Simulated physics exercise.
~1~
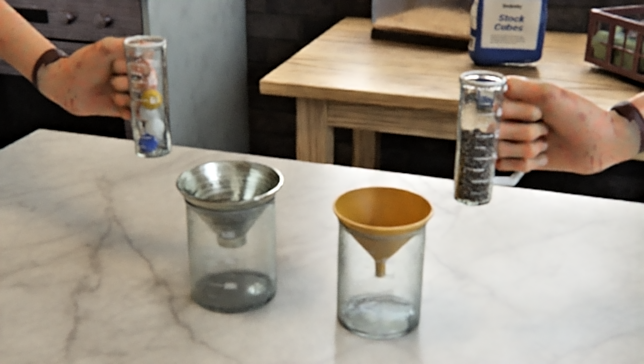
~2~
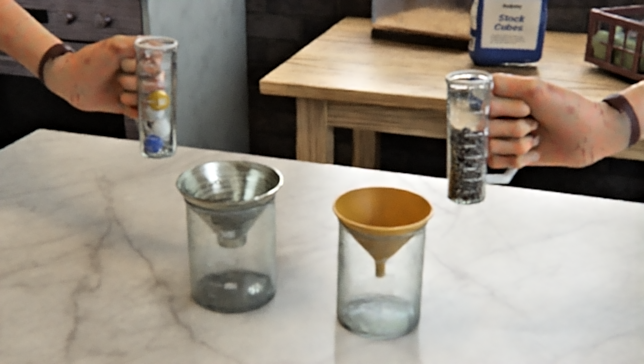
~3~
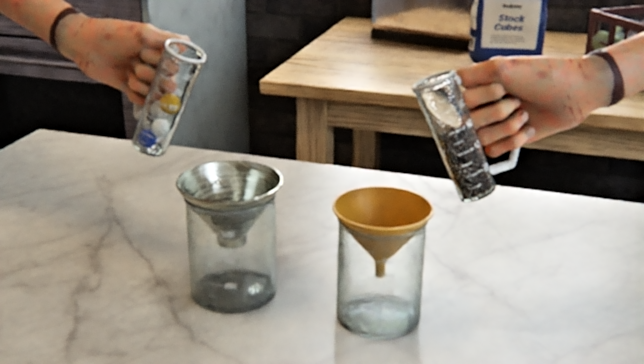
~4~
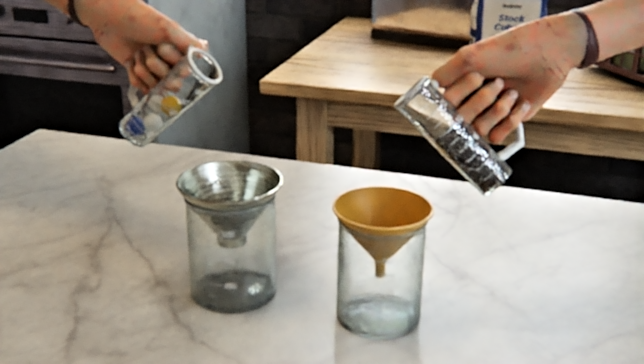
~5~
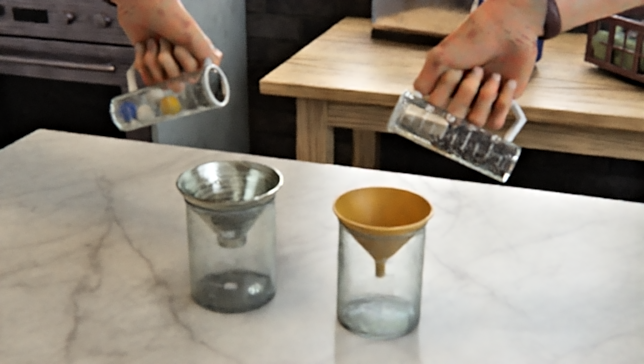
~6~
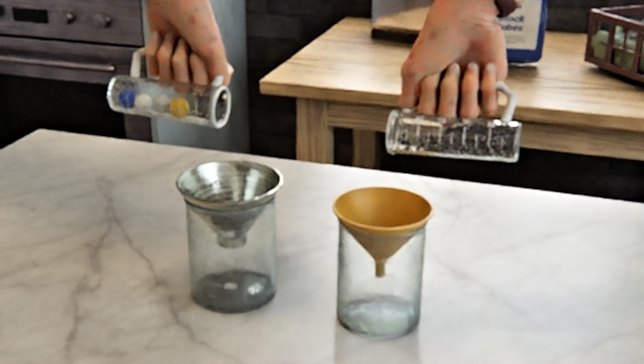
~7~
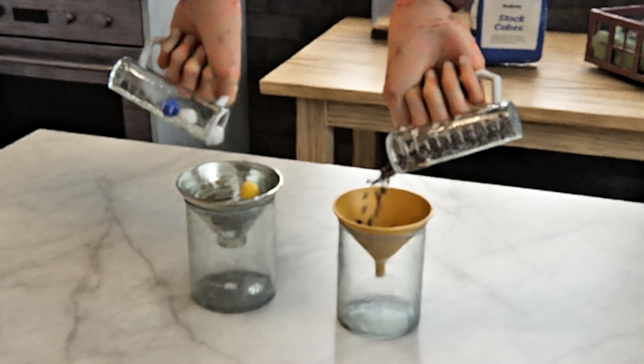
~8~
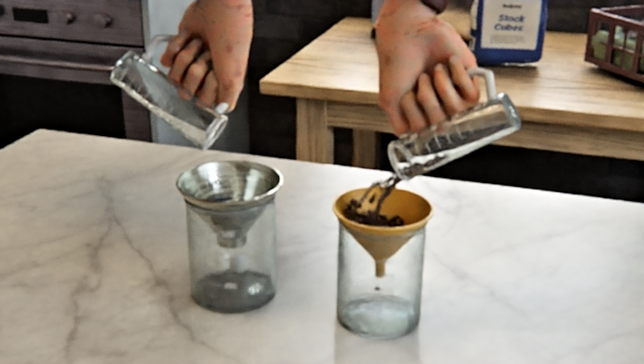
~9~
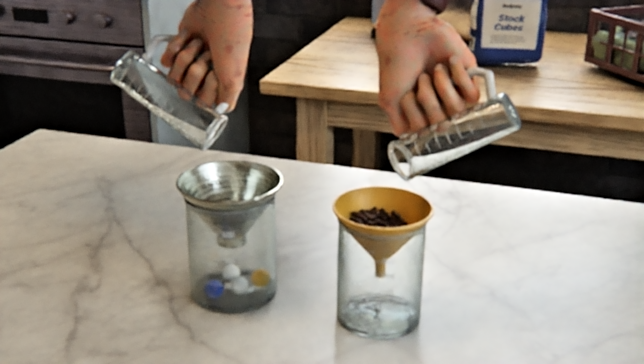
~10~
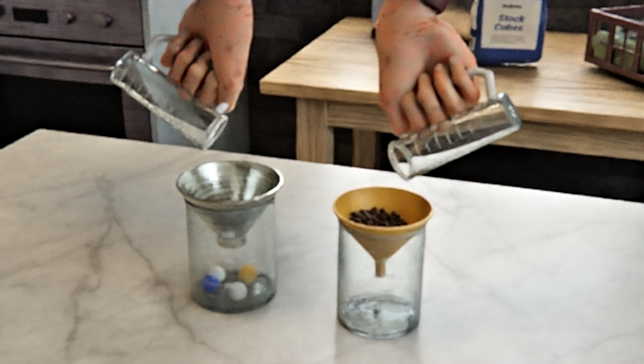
Two hands tipped clear cups over funnels sitting in glass jars, and the colorful balls on the left dropped through the metal funnel into the jar, while the small dark pieces on the right piled up and stayed almost entirely in the orange funnel.
